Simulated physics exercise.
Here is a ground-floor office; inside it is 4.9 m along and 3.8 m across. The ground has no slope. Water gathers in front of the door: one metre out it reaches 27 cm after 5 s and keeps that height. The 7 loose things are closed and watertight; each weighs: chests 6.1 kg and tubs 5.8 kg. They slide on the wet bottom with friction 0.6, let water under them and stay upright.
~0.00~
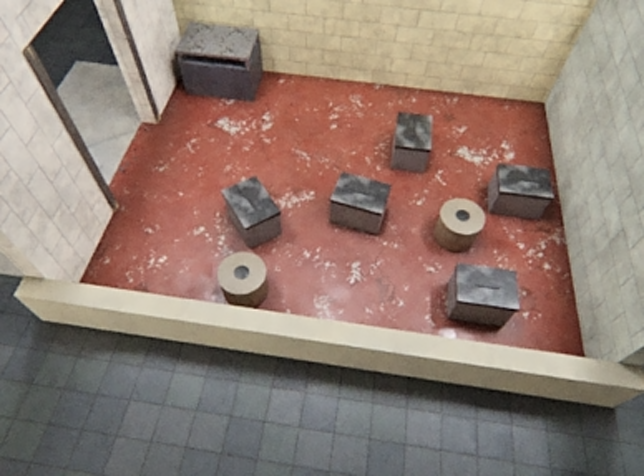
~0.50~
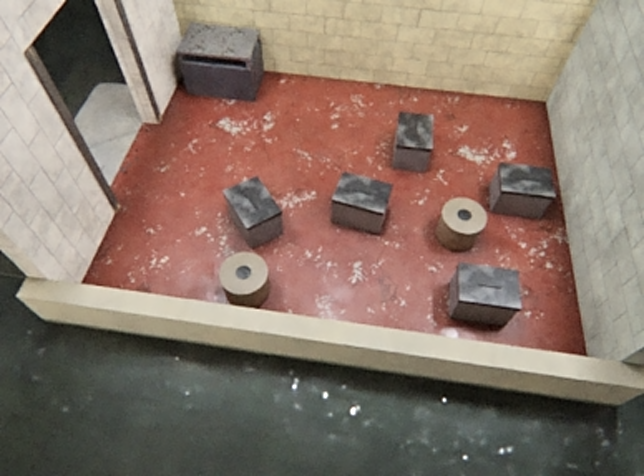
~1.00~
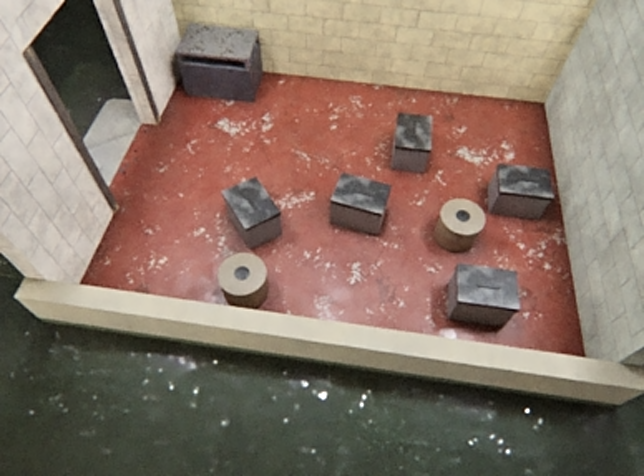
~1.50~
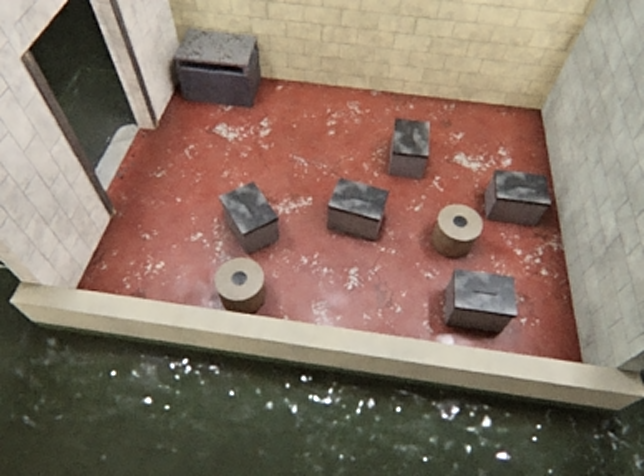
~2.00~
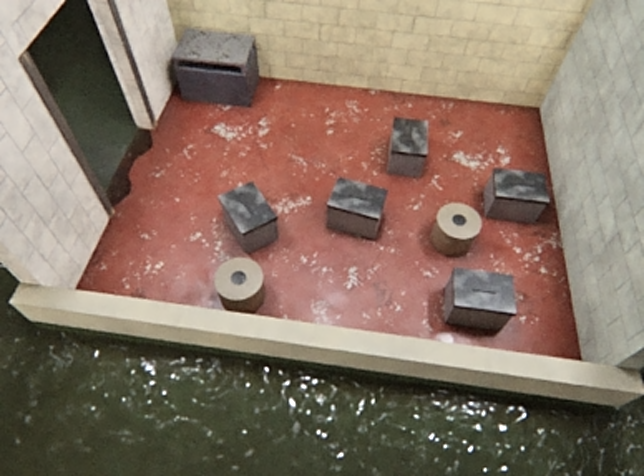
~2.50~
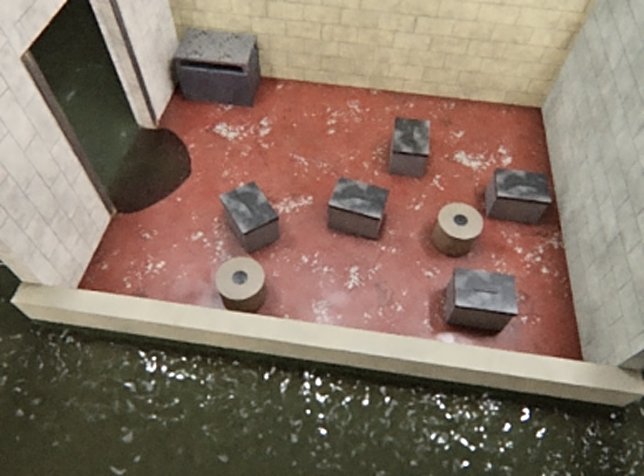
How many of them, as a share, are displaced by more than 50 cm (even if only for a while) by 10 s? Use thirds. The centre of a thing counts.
That comes to two thirds or more.
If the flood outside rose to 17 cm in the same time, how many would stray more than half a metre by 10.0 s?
In that case 6 of them.
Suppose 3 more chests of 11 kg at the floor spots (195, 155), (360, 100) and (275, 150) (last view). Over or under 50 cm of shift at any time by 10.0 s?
In that order: Over, more, over.
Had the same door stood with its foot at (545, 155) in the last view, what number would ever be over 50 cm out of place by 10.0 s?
Then 4.
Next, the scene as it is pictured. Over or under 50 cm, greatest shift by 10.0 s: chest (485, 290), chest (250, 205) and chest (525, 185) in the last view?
In that order: More, over, under.
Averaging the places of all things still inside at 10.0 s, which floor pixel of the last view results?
Around (488, 239).
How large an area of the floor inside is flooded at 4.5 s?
Some 7.5 m2.
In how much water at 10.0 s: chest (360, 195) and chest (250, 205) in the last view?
About 15 and 16 cm.
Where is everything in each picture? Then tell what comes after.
The first frame shows a chest at (487, 285) rests on the ground; a chest at (250, 201) rests on the ground; 0.0 m2 under water; 0 of 7 have shifted.
The second frame shows a chest at (489, 285) rests on the ground; a chest at (252, 201) rests on the ground; 0.0 m2 under water; 0 of 7 have shifted.
The third frame shows a chest at (488, 286), on the bottom; a chest at (251, 202), on the bottom; water covers 0.0 m2; 0 of 7 have shifted.
The fourth frame shows a chest at (485, 291), on the bottom; a chest at (248, 207) rests on the ground; water covers 0.0 m2; 0 of 7 have shifted.
The fifth frame shows a chest at (484, 290), on the bottom; a chest at (247, 206) rests on the ground; 0.0 m2 under water; 0 of 7 have shifted.
The sixth frame shows a chest at (486, 290) rests on the ground; a chest at (249, 206) rests on the ground; 0.6 m2 under water; 0 of 7 have shifted.
After 3.5 s 0 of 7 are over 50 cm from their spots; 0 afloat.
After 4.5 s 0 of 7 are over 50 cm from their spots; 0 afloat.
After 7.0 s 5 of 7 are over 50 cm from their spots; 5 afloat.
After 10.0 s 6 of 7 are over 50 cm from their spots, and 6 have been at some point; 7 afloat.
